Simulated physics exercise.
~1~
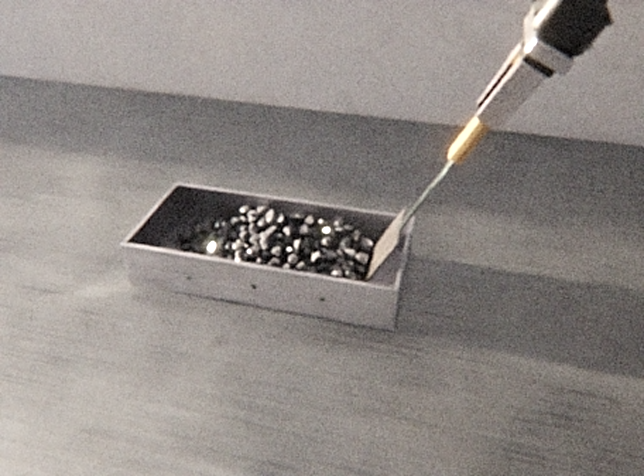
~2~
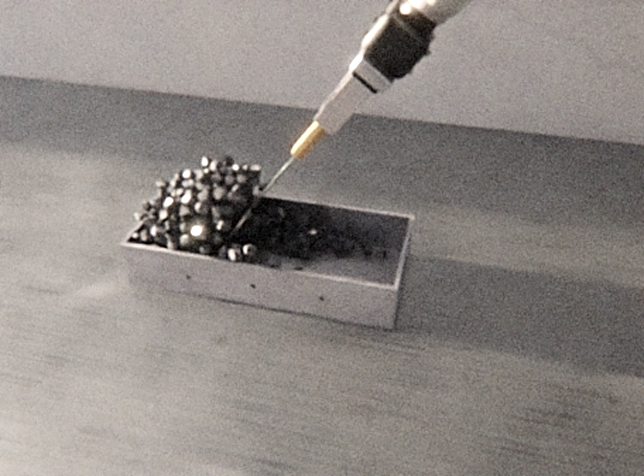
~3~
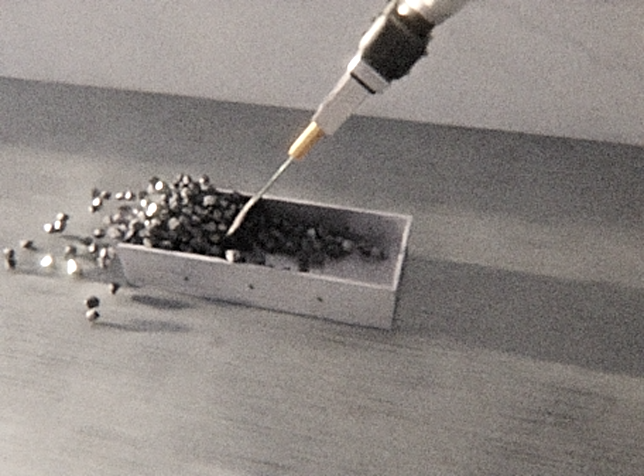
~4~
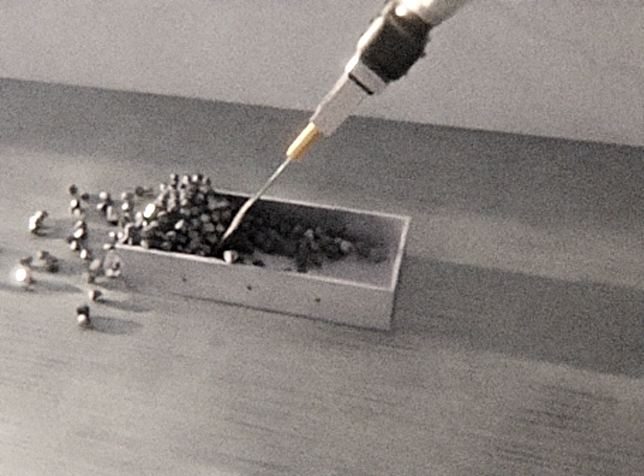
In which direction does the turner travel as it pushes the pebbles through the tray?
The turner moves to the left, going from the right end of the tray toward the left end.
The video shows a robot arm with a flat turner pushing small dark pebbles leftward through a rectangular tray, heaping them at the left end until some spill over onto the table, while most remain piled inside beside the halted blade.
